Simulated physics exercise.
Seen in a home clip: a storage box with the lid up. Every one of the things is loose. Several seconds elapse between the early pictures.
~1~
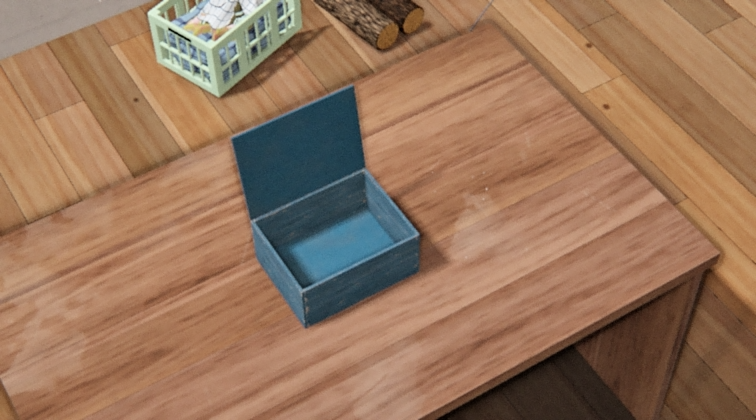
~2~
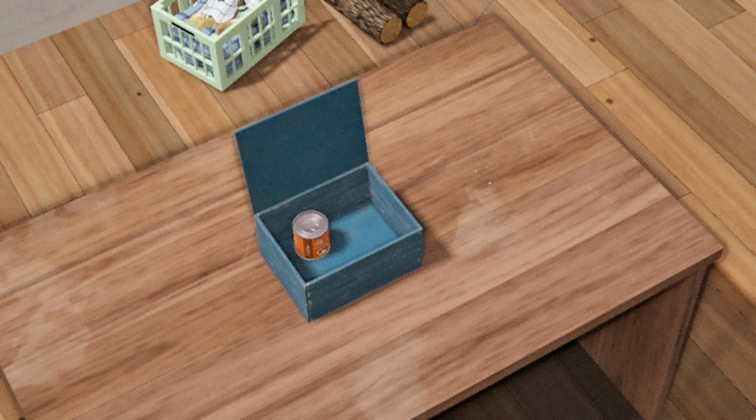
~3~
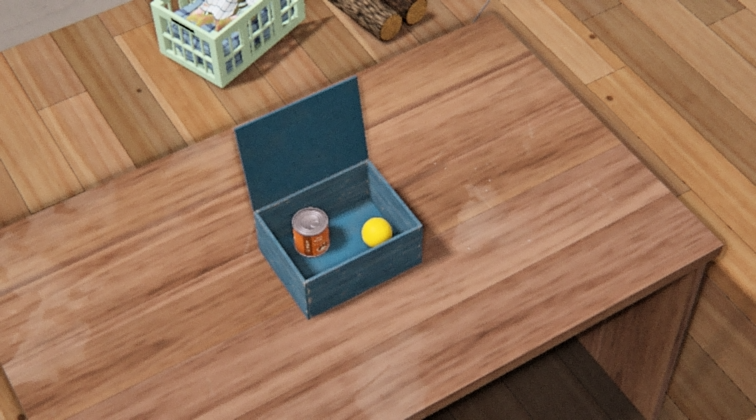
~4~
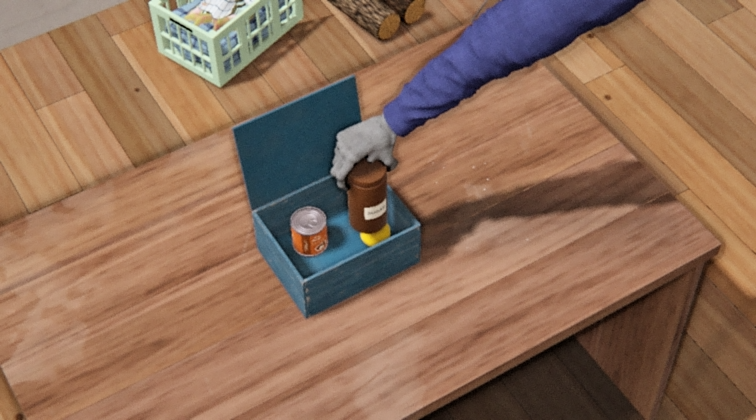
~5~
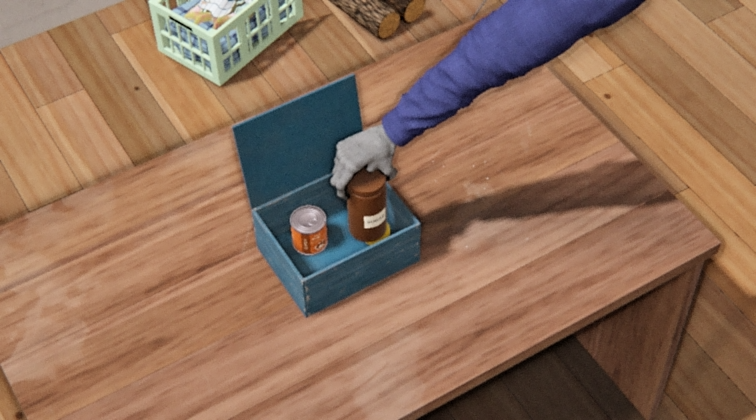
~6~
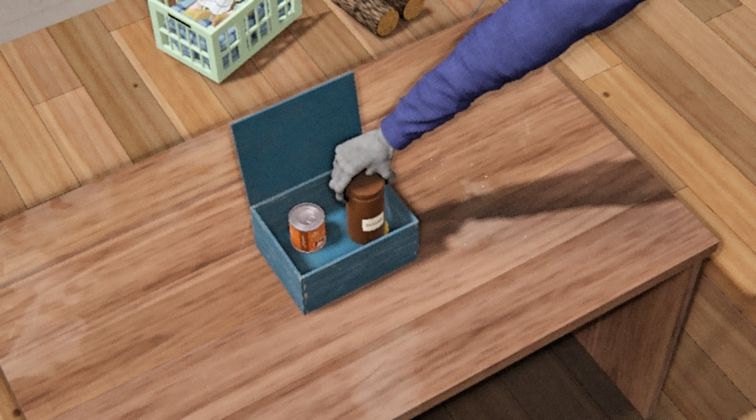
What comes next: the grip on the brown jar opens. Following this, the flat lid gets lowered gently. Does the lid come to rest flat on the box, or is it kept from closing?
I expect the lid to settle home.
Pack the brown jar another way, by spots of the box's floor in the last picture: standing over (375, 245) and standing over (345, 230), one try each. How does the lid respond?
Lid: First try closed, second try open.
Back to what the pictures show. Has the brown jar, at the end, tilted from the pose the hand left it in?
Observation: It tilts over.
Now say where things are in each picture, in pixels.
The last thing is not in view yet, in the first frame.
The last thing is not in view yet; orange tin (311, 236), in the second frame.
The last thing is not in view yet; orange tin (311, 233), in the third frame.
Coming down; brown jar (367, 194); orange tin (309, 232), in the fourth frame.
Coming down; brown jar (367, 203); orange tin (309, 231), in the fifth frame.
Put in, still held; brown jar (366, 206); orange tin (307, 228), in the sixth frame.
Then, 0.50 s later than the last frame, brown jar on its side near (326, 256); yellow lemon moved about its own width.
Then, 1.40 s later than the last frame, lid 72° above the rim; brown jar on its side near (330, 258); yellow lemon moved about its own width.
Then, 2.00 s later than the last frame, lid 27° above the rim; brown jar on its side near (330, 257); yellow lemon moved about its own width.
When it is over, lid shut; lying over in the box, brown jar; moved from the start, yellow lemon; orange tin as before. End places, in pixels of the last picture, brown jar near (329, 257).
